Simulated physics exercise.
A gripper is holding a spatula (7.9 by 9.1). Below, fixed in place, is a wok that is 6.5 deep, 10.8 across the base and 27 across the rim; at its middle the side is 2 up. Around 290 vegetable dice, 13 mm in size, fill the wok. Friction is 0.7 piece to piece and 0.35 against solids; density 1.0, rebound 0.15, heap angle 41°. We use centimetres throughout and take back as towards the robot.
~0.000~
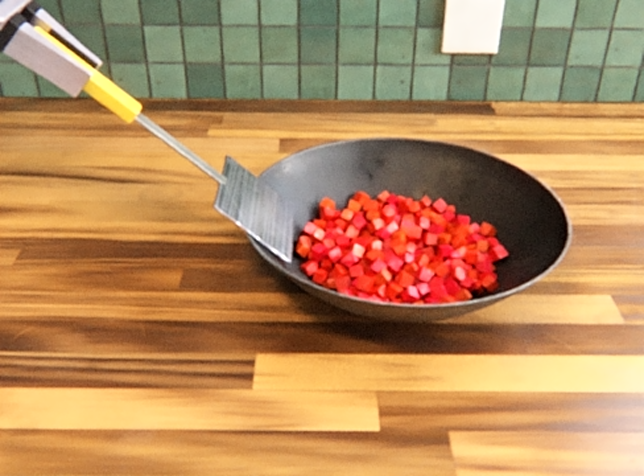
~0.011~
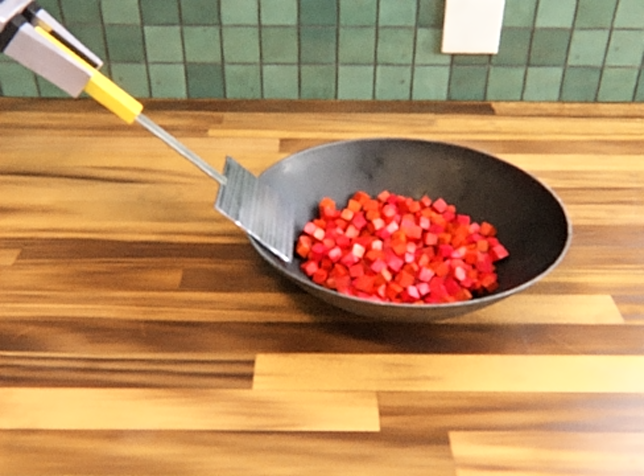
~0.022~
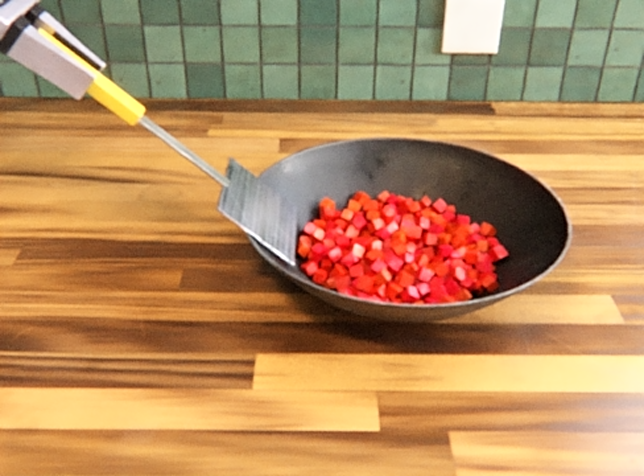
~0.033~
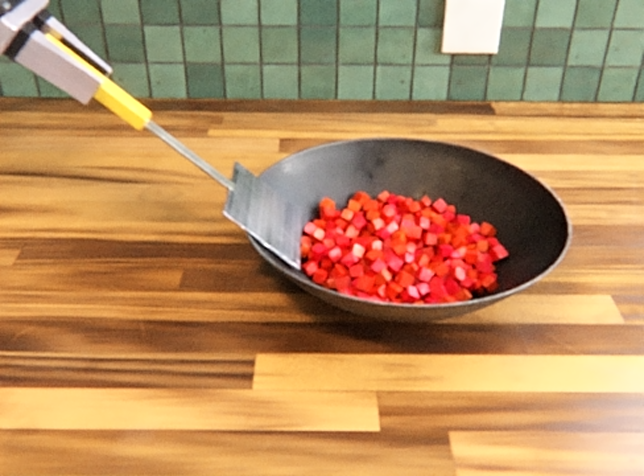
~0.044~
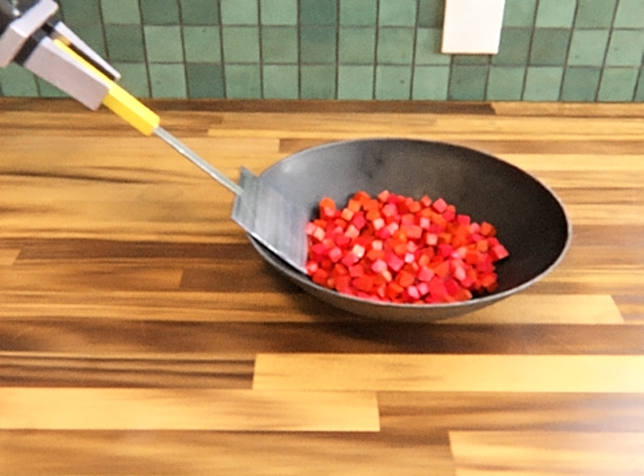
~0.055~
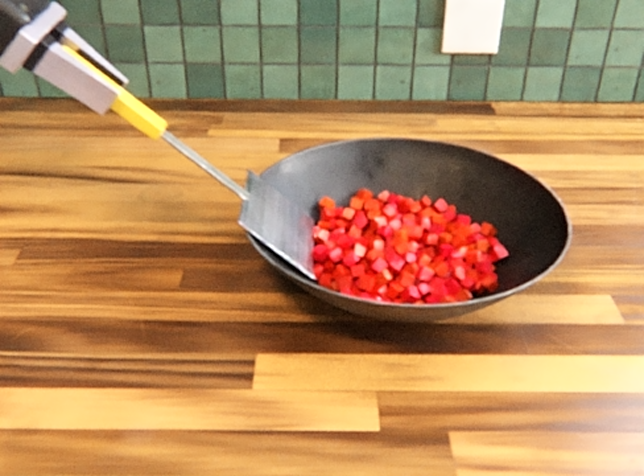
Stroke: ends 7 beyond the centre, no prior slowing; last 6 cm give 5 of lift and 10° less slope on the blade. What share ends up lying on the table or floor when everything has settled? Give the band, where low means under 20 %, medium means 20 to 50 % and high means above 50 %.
Band: Low.
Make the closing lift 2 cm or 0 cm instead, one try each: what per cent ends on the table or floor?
I'd put it near 25 in a hundred, then near 20 in a hundred.
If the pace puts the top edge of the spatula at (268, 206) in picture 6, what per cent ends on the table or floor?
Some 30 percent.
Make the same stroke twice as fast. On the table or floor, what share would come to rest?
Approx. 25 per cent.
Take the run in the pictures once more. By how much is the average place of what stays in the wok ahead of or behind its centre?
5.0 cm ahead.
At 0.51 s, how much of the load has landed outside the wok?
Roughly 10 per cent.
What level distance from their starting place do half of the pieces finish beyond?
The value is roughly 6 cm.
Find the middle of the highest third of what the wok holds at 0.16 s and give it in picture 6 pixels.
It sits at about (486, 236).
By 0.16 s, sloping 42°, highest piece 6 above the table; 286 in the wok.
By 0.26 s, sloping 38°, highest piece 9 above the table; 279 in the wok, 7 on the blade or in flight.
By 0.51 s, sloping 32°, highest piece 10 above the table; 254 in the wok, 29 on the table or floor, 3 on the blade or in flight.
By 1.56 s, sloping 32°, highest piece 7 above the table; 253 in the wok, 33 on the table or floor.
Final count, 253 in the wok, 33 on the table or floor. That is 12 % on the table or floor.
